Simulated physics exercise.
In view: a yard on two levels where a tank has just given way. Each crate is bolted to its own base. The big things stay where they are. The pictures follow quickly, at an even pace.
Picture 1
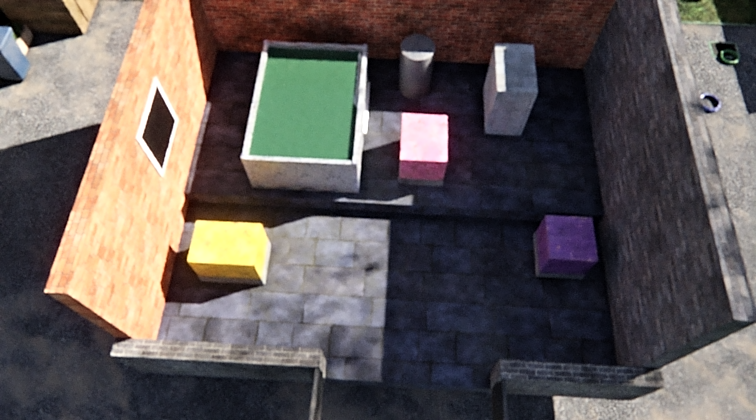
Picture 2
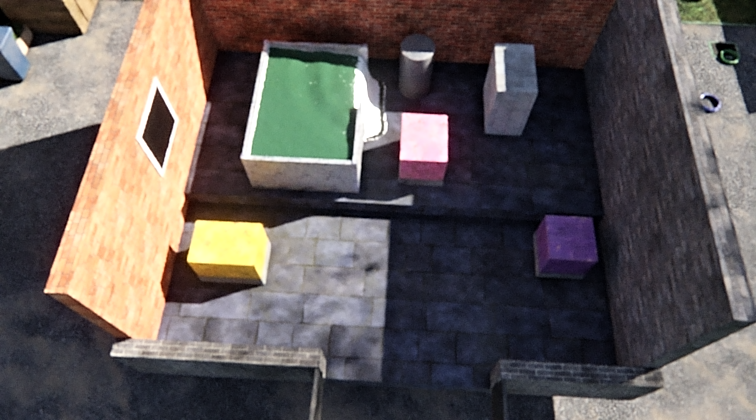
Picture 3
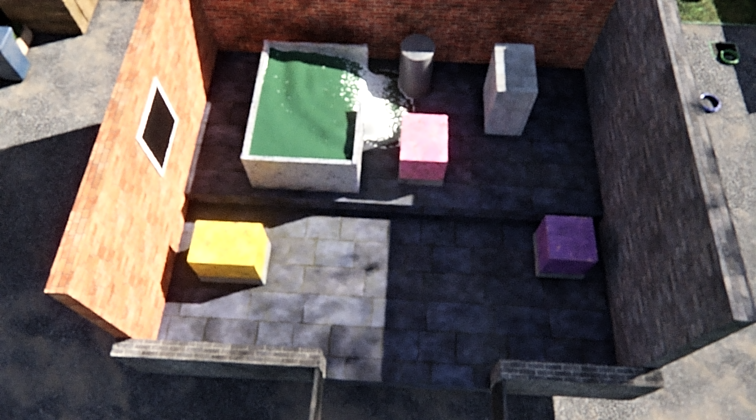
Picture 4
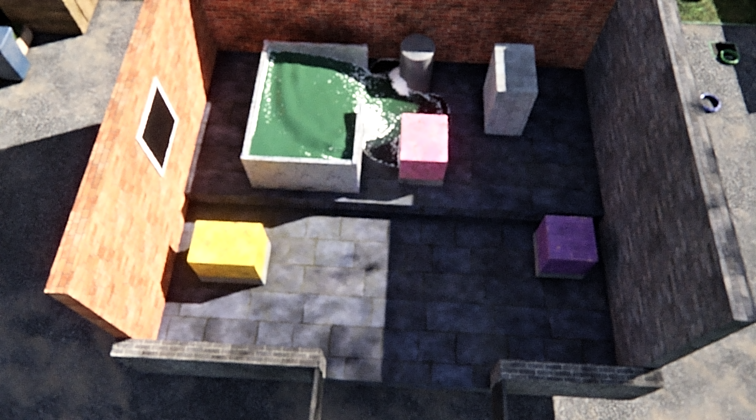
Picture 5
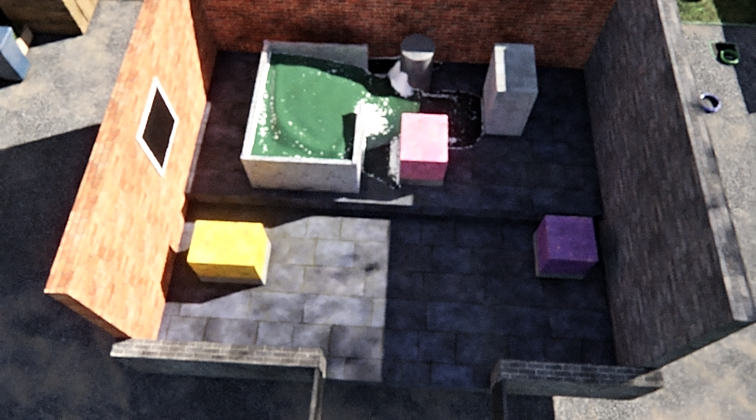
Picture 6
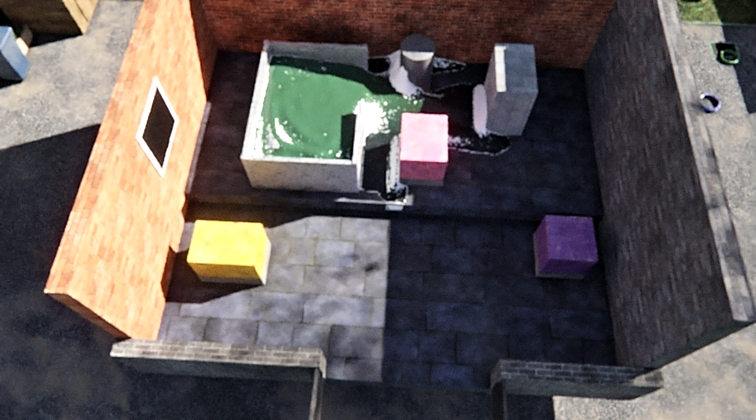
A paved, two-level yard with brick walls is seen from high above by a still camera. A pale tank of green water stands at the upper left, with a grey cylinder, a pink block and a tall grey block to its right, and yellow and purple blocks below. Water bursts from the tank's right side, foams around the cylinder and pink block, then spreads right past the tall block's base.
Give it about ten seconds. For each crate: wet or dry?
One by one: The purple crate is soaked; the yellow crate keeps dry; the pink crate is soaked.
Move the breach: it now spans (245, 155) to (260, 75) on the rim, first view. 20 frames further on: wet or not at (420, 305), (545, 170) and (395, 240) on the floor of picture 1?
One after the other: Wet, no water, awash.
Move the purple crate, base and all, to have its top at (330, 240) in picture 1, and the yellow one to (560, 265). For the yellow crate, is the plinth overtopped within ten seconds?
Then: Yellow crate ends up wet.
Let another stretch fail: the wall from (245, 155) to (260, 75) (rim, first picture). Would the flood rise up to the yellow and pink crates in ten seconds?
In short: Yellow crate is wetted; pink crate keeps dry.
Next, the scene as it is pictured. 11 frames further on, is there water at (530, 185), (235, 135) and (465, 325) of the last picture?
As listed: Covered, no water, dry.
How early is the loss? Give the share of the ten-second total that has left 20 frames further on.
Some 0 per cent.
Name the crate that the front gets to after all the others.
That is the yellow-painted one.
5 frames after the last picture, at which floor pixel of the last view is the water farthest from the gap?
At about (599, 198).
A moment on, water covers 30 % of the floor; the purple crate not reached, the yellow crate not reached, the pink crate water round its plinth.
Next, water covers 40 % of the floor; the purple crate water round its plinth, the yellow crate not reached, the pink crate water round its plinth.
Then, water covers 65 % of the floor; the purple crate water round its plinth, the yellow crate not reached, the pink crate water round its plinth.
Later, water covers 85 % of the floor; the purple crate water round its plinth, the yellow crate water round its plinth, the pink crate water round its plinth.
In the end, water covers 95 % of the floor; the purple crate was topped, the yellow crate stayed above the water, the pink crate was topped.
